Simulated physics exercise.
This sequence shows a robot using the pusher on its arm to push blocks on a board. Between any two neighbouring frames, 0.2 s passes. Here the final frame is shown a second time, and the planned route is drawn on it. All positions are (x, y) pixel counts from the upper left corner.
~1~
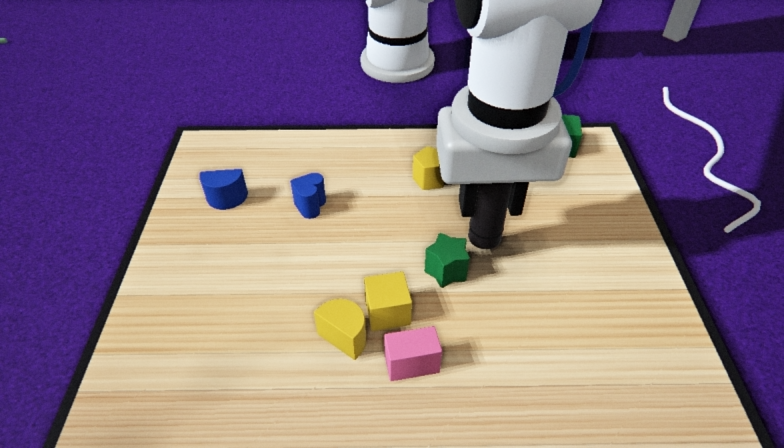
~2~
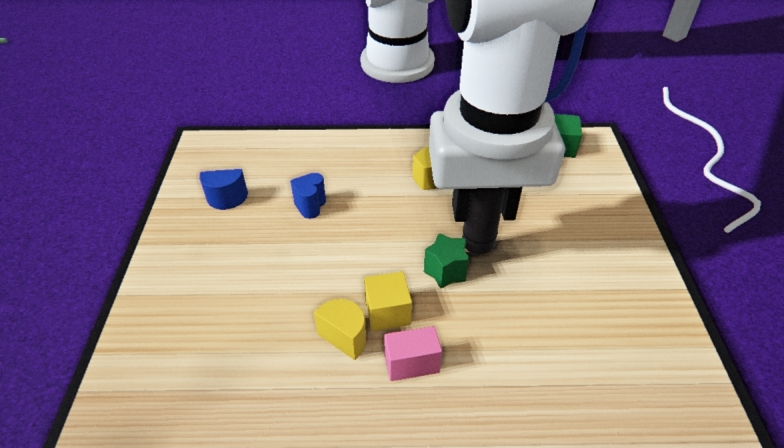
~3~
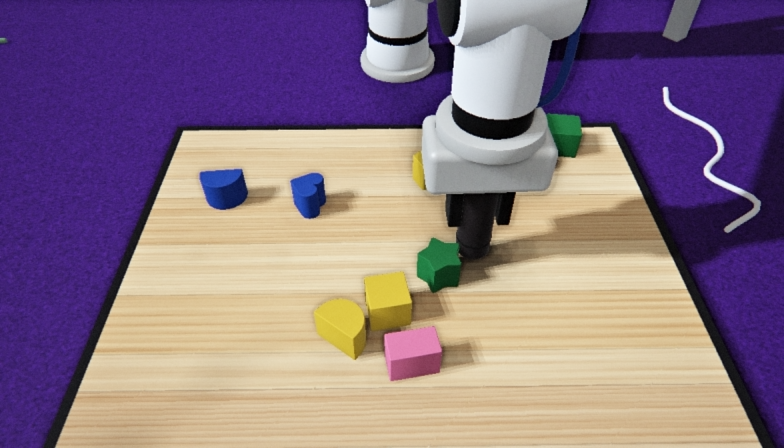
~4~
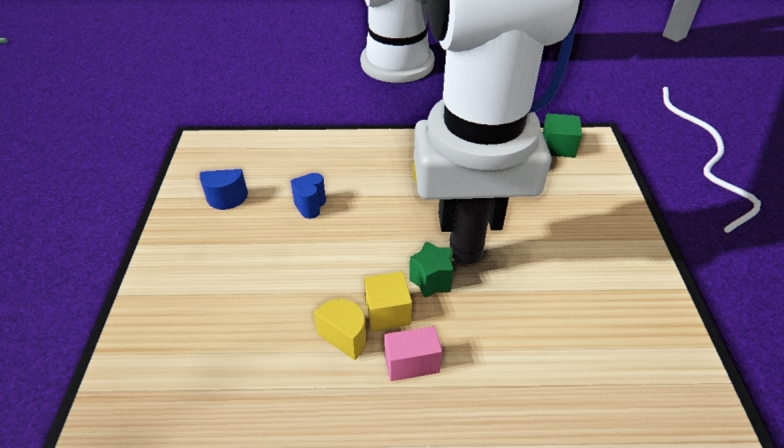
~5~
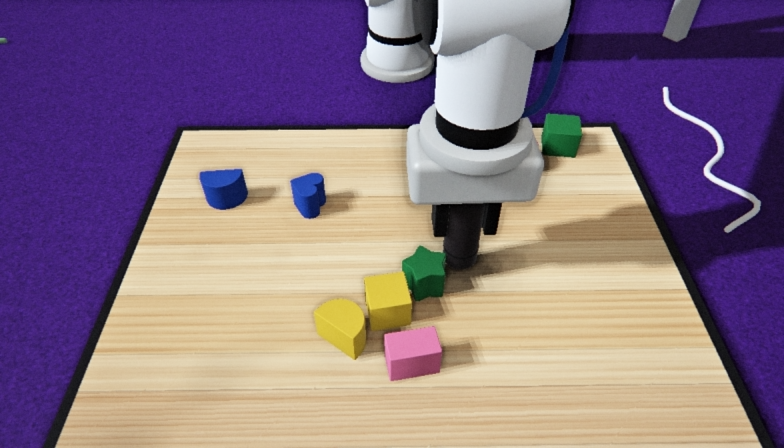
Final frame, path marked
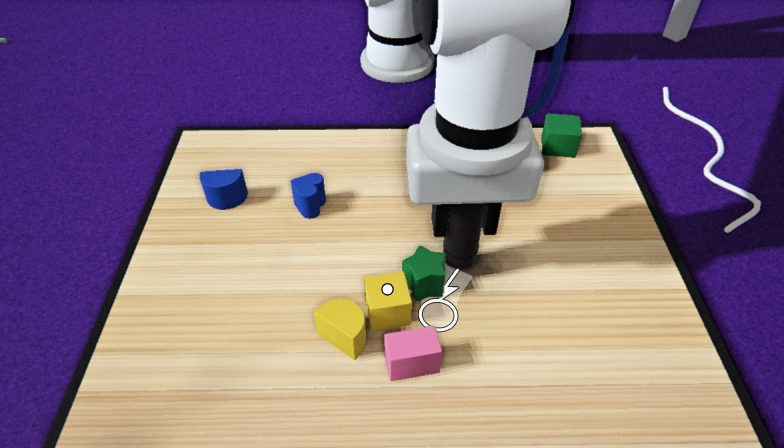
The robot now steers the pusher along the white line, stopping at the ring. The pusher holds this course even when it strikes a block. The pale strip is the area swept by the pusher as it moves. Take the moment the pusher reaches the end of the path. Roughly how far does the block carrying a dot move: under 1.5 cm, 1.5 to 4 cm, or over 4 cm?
It is going to finish 1.5 to 4 cm from where it is now.
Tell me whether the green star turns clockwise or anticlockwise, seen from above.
Viewed from above, clockwise.
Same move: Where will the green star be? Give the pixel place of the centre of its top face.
I expect it at (404, 283).
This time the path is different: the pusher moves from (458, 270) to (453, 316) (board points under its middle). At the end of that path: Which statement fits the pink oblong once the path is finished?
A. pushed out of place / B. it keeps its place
My answer is option B.
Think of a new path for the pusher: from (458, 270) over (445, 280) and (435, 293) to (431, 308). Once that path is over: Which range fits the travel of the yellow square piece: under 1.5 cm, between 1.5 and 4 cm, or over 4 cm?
The answer here is from 1.5 to 4 cm.
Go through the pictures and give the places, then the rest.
Tip of the pusher at (484, 239), middles of tops, yellow D-shaped block at (343, 315), yellow square piece at (388, 289), pink oblong at (413, 343), green star at (449, 248), in the first frame.
Pusher at (478, 243), nothing pushed, in the second frame.
Pusher at (472, 248), green star at (441, 253), in the third frame.
Pusher at (466, 253), green star at (434, 258), in the fourth frame.
Pusher at (459, 258), yellow D-shaped block at (343, 315), yellow square piece at (388, 289), pink oblong at (413, 343), green star at (426, 262), in the fifth frame.
The line goes from (458, 270) by way of (444, 290) to (438, 315); the dot is on the yellow square piece.
The first path, step by step. Halfway along, pusher at (445, 279); yellow D-shaped block at (336, 320), turned 15° clockwise; yellow square piece at (369, 297), turned 20° anticlockwise; green star at (406, 275), turned 30° clockwise.
At the end, pusher at (439, 303); yellow D-shaped block at (332, 322), turned 15° clockwise; yellow square piece at (361, 296), turned 30° anticlockwise; pink oblong unmoved; green star at (404, 283), turned 80° clockwise.
